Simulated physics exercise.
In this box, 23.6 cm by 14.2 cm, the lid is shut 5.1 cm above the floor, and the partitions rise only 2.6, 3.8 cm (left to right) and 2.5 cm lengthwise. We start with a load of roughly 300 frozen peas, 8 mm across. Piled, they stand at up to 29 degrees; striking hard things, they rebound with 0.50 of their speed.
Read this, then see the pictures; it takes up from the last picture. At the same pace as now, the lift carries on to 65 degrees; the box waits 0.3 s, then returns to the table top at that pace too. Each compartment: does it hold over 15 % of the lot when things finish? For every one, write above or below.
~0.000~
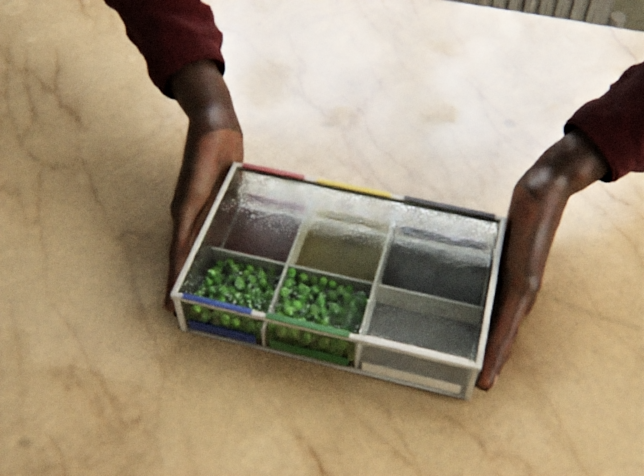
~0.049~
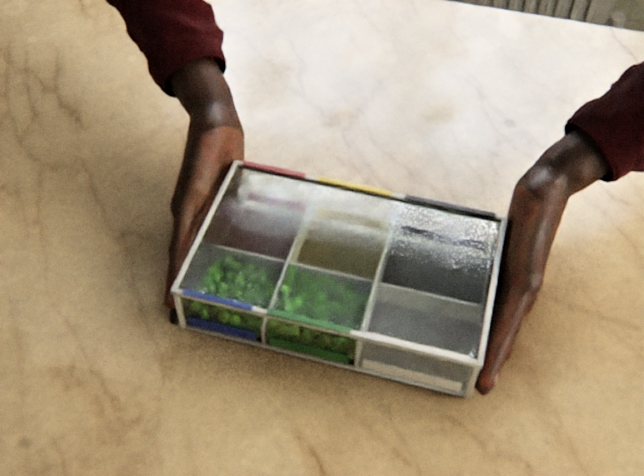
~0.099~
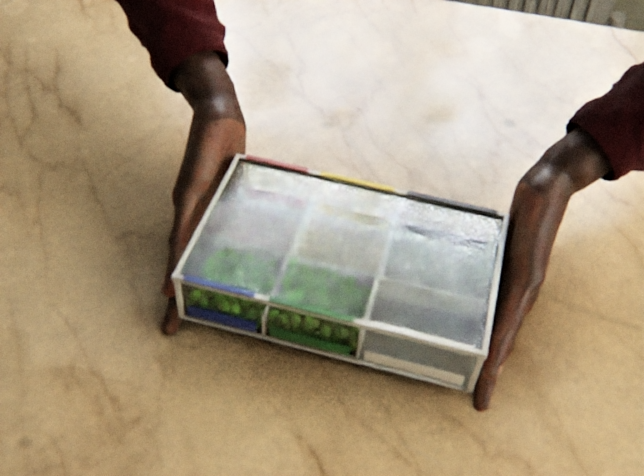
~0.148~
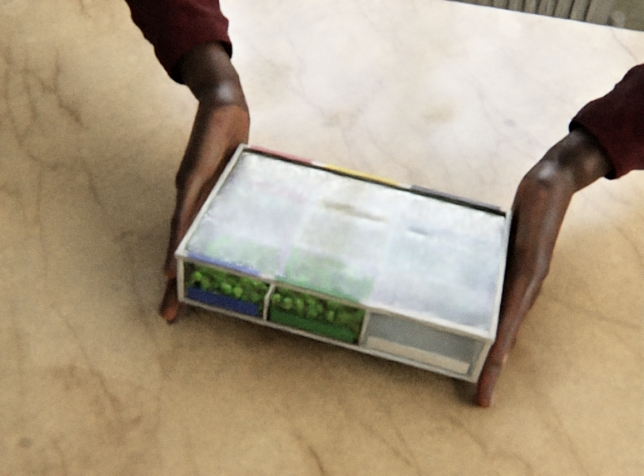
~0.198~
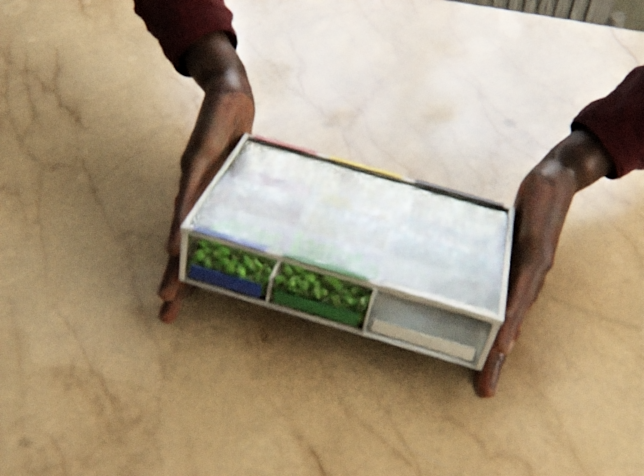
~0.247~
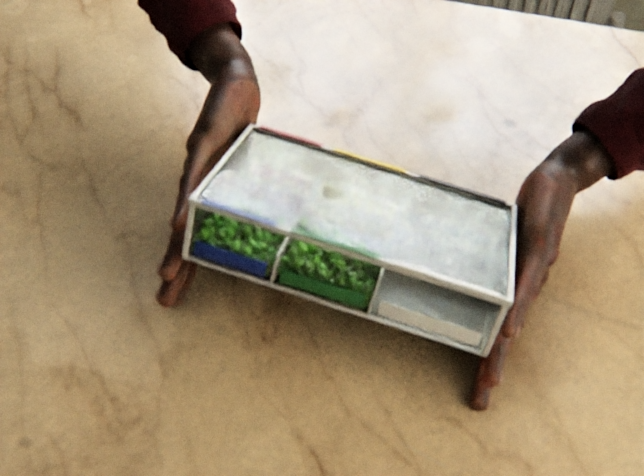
Red below, blue above, green above, yellow above, white below, black below.
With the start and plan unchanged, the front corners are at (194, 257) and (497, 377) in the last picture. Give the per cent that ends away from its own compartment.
Around 10 per cent, it would seem.
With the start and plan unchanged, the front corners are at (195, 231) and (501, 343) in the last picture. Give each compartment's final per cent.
By the end, red has 0%, blue has 30%, green has 45%, yellow has 20%, white has 0% and black has 5%.
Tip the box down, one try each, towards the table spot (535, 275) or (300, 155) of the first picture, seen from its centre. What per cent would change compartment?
Near 30 and 35 per cent, in that order.
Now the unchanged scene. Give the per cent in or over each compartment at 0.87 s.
Red 5, blue 30, green 40, yellow 25, white 0, black 0.
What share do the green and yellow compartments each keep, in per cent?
Green at 35 and yellow at 25, in per cent.
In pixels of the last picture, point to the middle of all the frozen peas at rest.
Once everything settles, the centre is around (320, 296).
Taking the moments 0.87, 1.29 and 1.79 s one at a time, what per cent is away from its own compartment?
Around 30, then 35, then 35.
After 0.87 s, tilt 65 degrees; red 5 %, blue 30 %, green 40 %, yellow 25 %.
After 1.29 s, tilt 34 degrees; red 5 %, blue 30 %, green 35 %, yellow 25 %, black 5 %.
Then, at 1.79 s, tilt 0 degrees; red 5 %, blue 30 %, green 35 %, yellow 25 %, black 5 %.
By 2.3 s all is still; red 5 %, blue 30 %, green 35 %, yellow 25 %, white 0 %, black 5 %.
